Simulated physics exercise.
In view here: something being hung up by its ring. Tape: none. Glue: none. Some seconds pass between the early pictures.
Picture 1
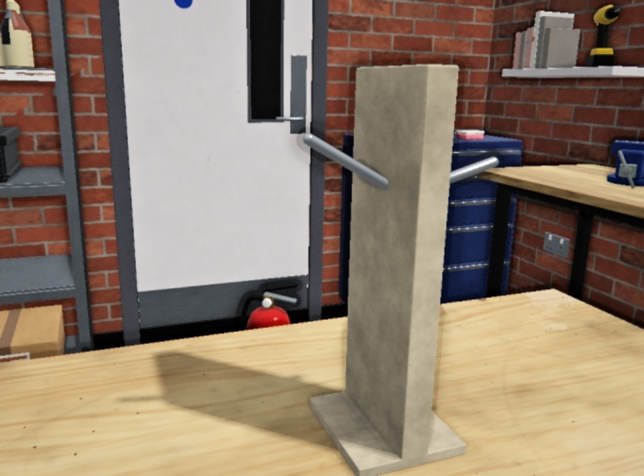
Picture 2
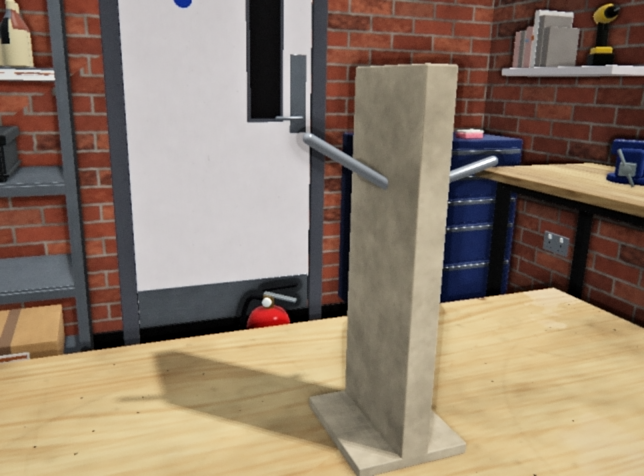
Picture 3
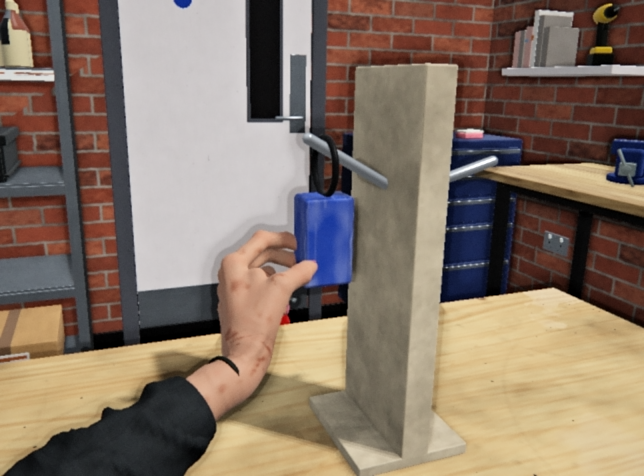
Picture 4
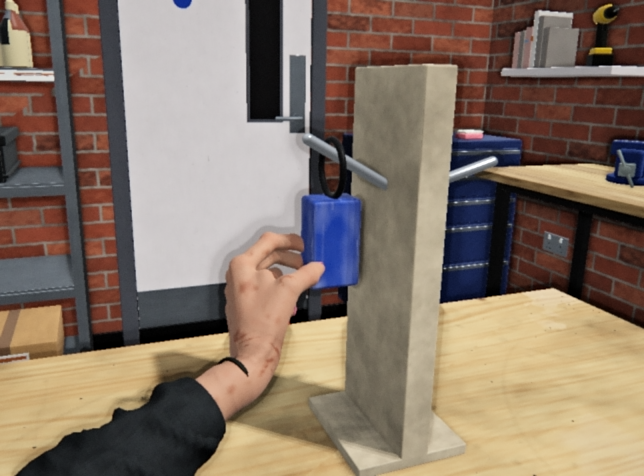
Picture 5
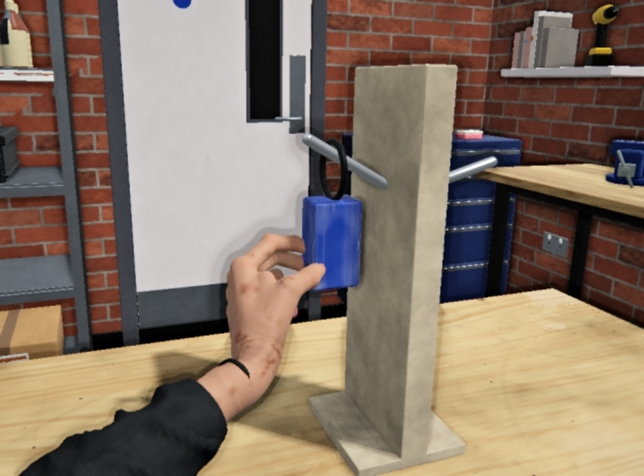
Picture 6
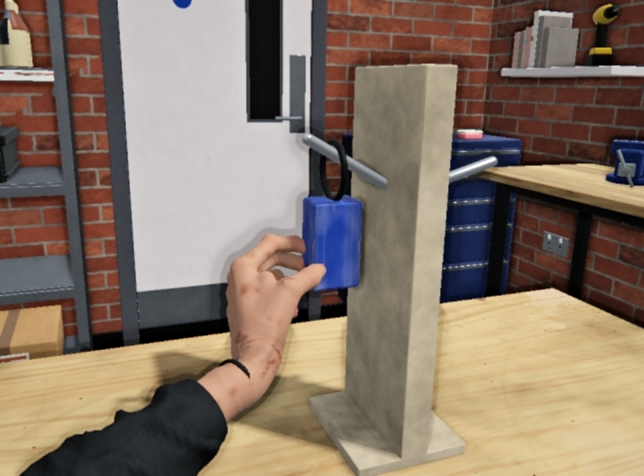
A hand brings in a blue pouch and hangs its ring on the stand's left peg.
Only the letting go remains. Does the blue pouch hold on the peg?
It keeps its place.
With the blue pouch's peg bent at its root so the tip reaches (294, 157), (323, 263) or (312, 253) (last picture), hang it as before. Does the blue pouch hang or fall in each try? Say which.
First try it clings on, second try it goes down, third try it goes down.
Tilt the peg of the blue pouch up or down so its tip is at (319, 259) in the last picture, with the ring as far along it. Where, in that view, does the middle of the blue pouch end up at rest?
Near (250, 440).
Then, 0.12 s on from there, blue pouch turned 8° from its first pose near (337, 221).
Then, 0.26 s on from there, blue pouch displaced a little near (353, 228).
In the end, the blue pouch hangs there, near (358, 234).
